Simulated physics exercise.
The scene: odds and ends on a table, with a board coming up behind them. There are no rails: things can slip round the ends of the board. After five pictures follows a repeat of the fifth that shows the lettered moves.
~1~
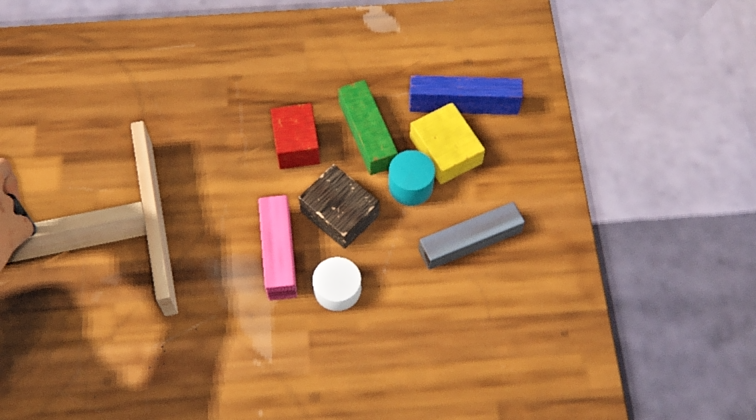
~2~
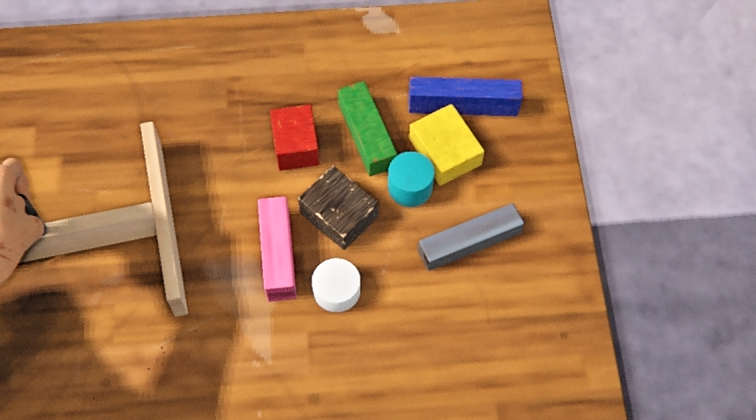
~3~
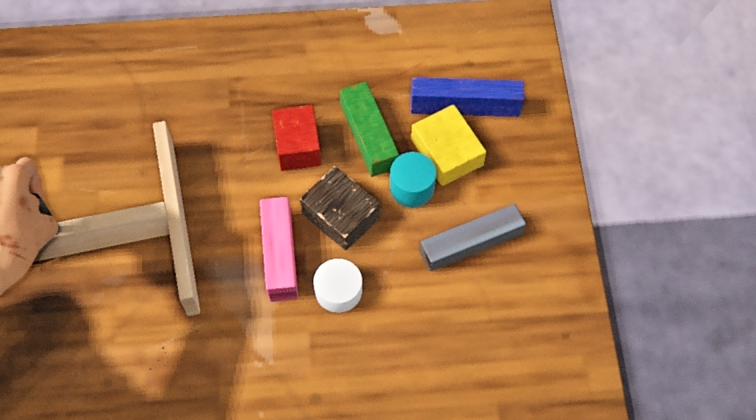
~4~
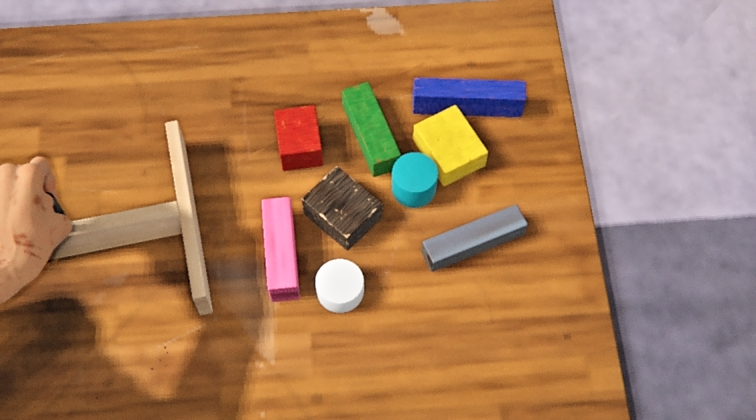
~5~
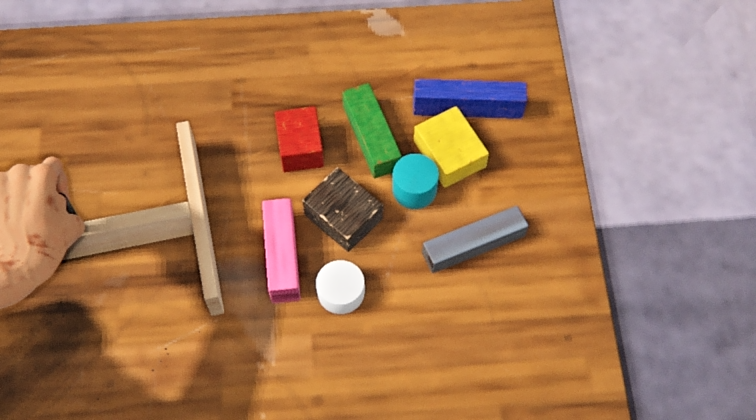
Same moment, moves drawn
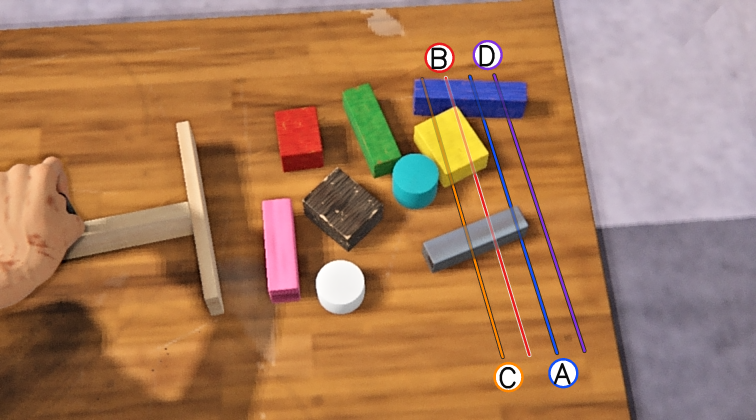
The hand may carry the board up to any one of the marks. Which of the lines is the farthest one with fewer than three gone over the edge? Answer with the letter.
The farthest such stop is B.
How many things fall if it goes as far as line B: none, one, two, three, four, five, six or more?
One.
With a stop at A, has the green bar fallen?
No.
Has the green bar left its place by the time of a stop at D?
Yes.
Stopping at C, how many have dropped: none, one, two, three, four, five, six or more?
By then, none.
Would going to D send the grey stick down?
Yes.
On the marked copy, A at (511, 206); B at (485, 207); C at (460, 209); D at (537, 204).
With B. Early on, board (302, 199); white tin (380, 281); red block (316, 138).
Further on, board (405, 193); blue bar (510, 94); grey stick (527, 220).
At the end, board (483, 188); blue bar over the edge; grey stick (592, 213); one fallen.
As for the rest, A drops four; C is within the limit but short; D drops five.
